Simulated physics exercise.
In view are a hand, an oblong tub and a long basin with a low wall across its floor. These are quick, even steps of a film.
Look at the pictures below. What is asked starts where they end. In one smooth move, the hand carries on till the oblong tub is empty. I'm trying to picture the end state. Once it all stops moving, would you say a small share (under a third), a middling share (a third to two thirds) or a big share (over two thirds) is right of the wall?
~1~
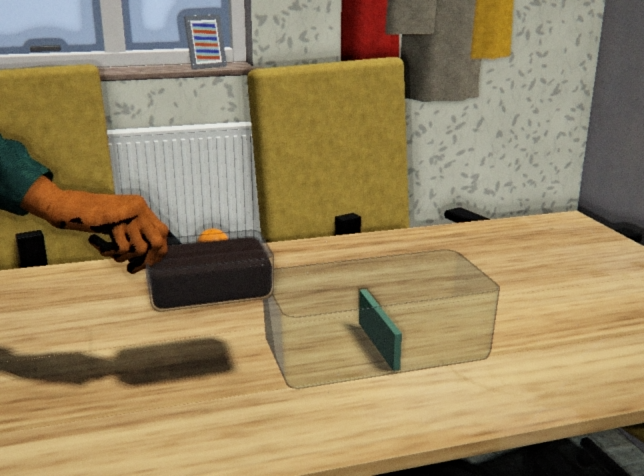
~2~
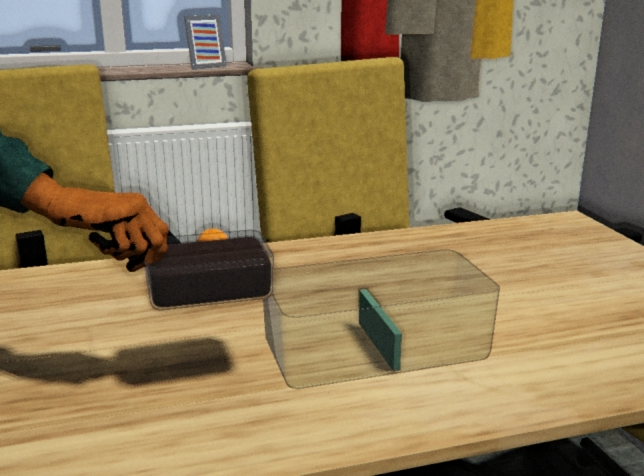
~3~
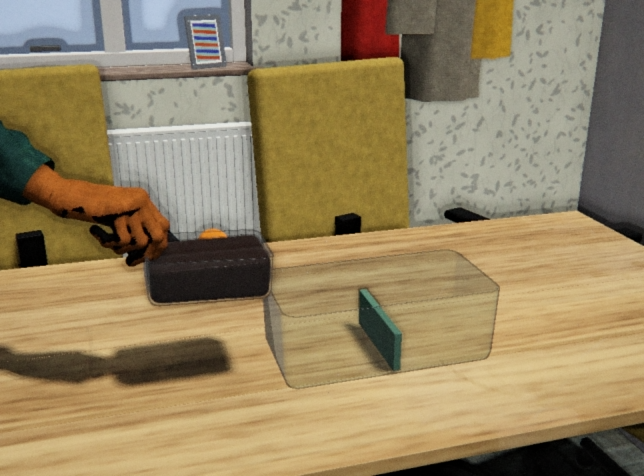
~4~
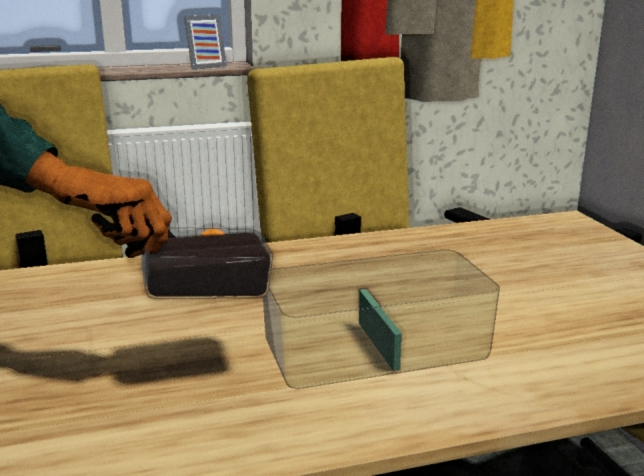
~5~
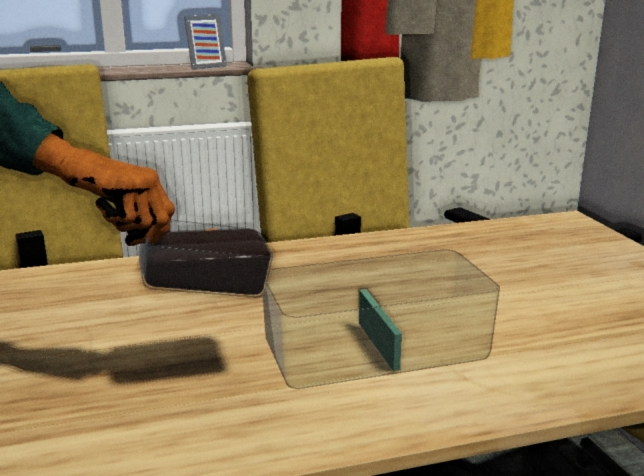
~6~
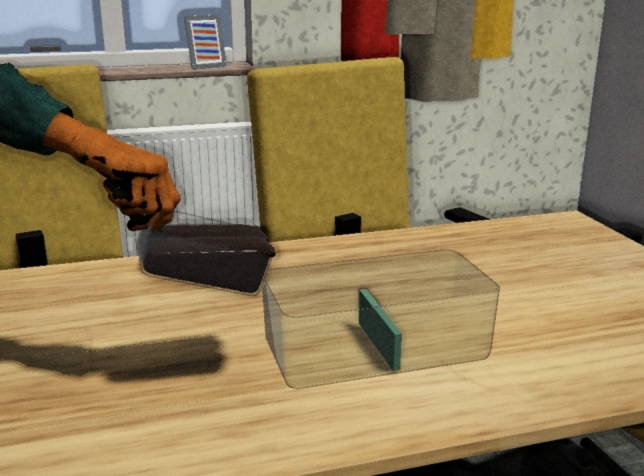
A small share, under a third.
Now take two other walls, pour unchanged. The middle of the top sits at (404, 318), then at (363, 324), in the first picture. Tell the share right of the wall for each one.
Roughly 10 % and then 15 %.
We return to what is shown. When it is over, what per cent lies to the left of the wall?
Share approx. 90 %.
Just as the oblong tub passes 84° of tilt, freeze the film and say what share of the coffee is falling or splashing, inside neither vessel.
About 45 per cent.
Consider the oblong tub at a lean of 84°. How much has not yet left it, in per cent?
Roughly 20 %.
A moment on, the oblong tub is tipped on its side and 19 per cent is still to pour, 35 is left of the wall and 0 right of it.
Next, the oblong tub is tipped right over and 1 per cent is still to pour, 89 is left of the wall and 3 right of it.
Then the oblong tub is tipped right over and 0 per cent is still to pour, 91 is left of the wall and 5 right of it.
Later the oblong tub is tipped right over and 0 per cent is still to pour, 91 is left of the wall and 5 right of it.
At rest 91 per cent lies left of the wall, 5 right of it and 4 outside.
